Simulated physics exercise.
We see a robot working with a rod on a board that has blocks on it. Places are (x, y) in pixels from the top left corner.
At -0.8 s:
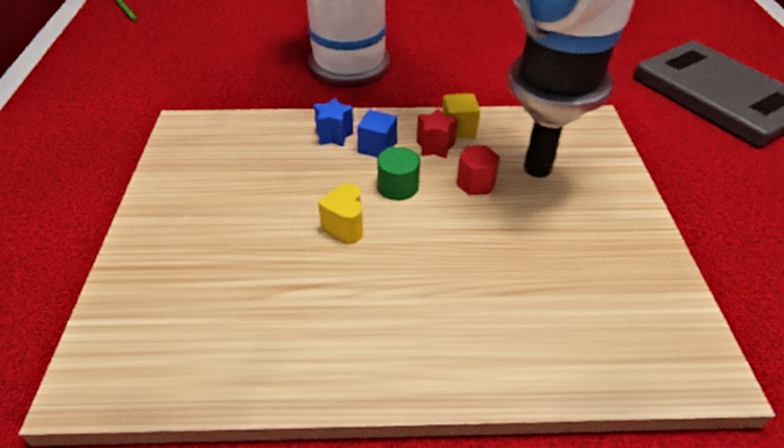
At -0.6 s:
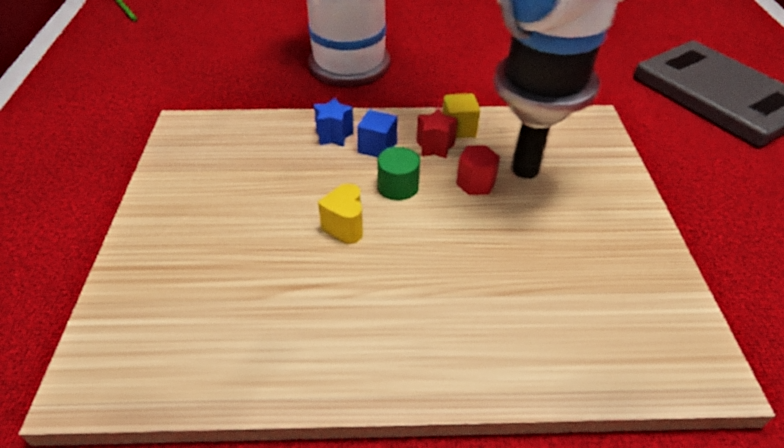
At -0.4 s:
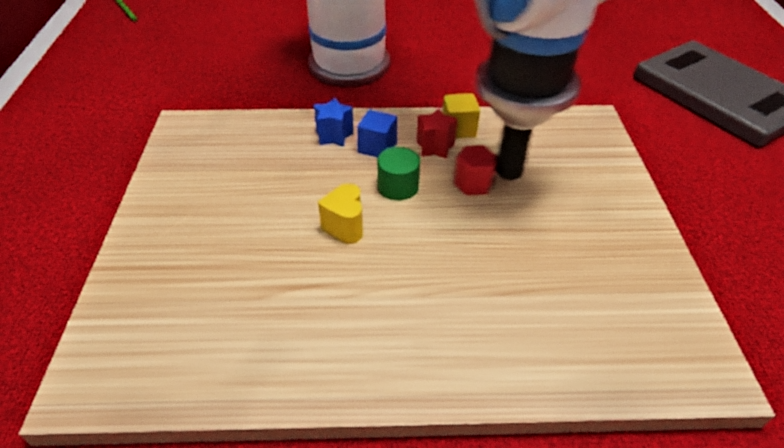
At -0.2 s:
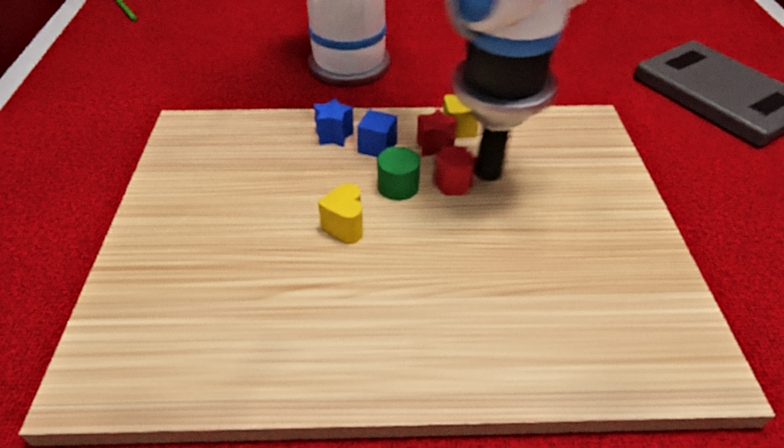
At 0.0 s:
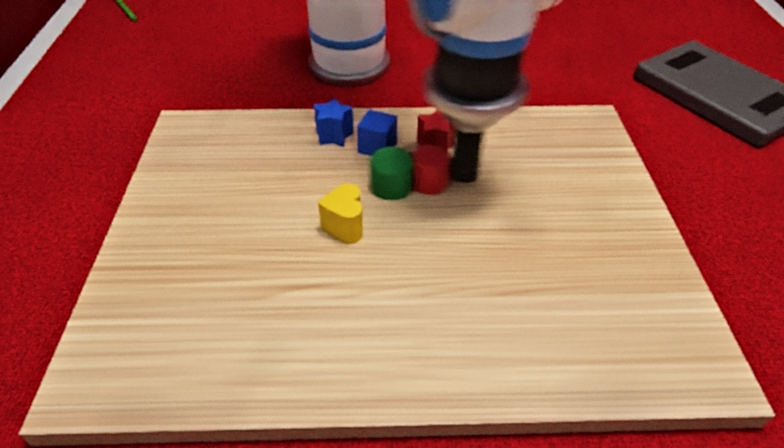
On a pale wooden board over bright red cloth, seen from above at an angle by a still camera, small blocks sit near the far edge. A blue star and blue block stand left of a red star and yellow block, with a green cylinder, red hexagonal block and yellow heart-like block nearer. A robot's black rod slides left, pushing the red hexagonal block against the green cylinder, which shifts slightly.
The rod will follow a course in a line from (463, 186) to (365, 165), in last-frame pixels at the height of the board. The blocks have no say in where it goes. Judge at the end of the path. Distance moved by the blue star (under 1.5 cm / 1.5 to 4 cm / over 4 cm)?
Short of 1.5 cm.
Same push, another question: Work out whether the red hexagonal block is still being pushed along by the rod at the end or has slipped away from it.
The red hexagonal block stays in front.
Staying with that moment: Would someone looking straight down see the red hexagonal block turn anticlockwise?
It seems not.
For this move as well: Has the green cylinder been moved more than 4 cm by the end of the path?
Yes - that is the case.
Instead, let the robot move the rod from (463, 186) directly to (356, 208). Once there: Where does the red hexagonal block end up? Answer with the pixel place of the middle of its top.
Top centre: (399, 149).
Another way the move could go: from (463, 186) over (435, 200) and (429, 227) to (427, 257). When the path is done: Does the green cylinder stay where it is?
No, that is not how it ends up.
The first path, step by step. One third of the way, rod at (429, 168); green cylinder at (359, 158); red hexagonal block at (397, 146).
Two thirds of the way, rod at (396, 161); blue four-sided block at (370, 115), turned 25° clockwise; green cylinder at (339, 158); red hexagonal block at (366, 140), turned 30° clockwise.
At the end, rod at (365, 154); blue star at (332, 108), turned 15° anticlockwise; blue four-sided block at (364, 113), turned 65° clockwise; green cylinder at (328, 159); red hexagonal block at (334, 133), turned 30° clockwise.
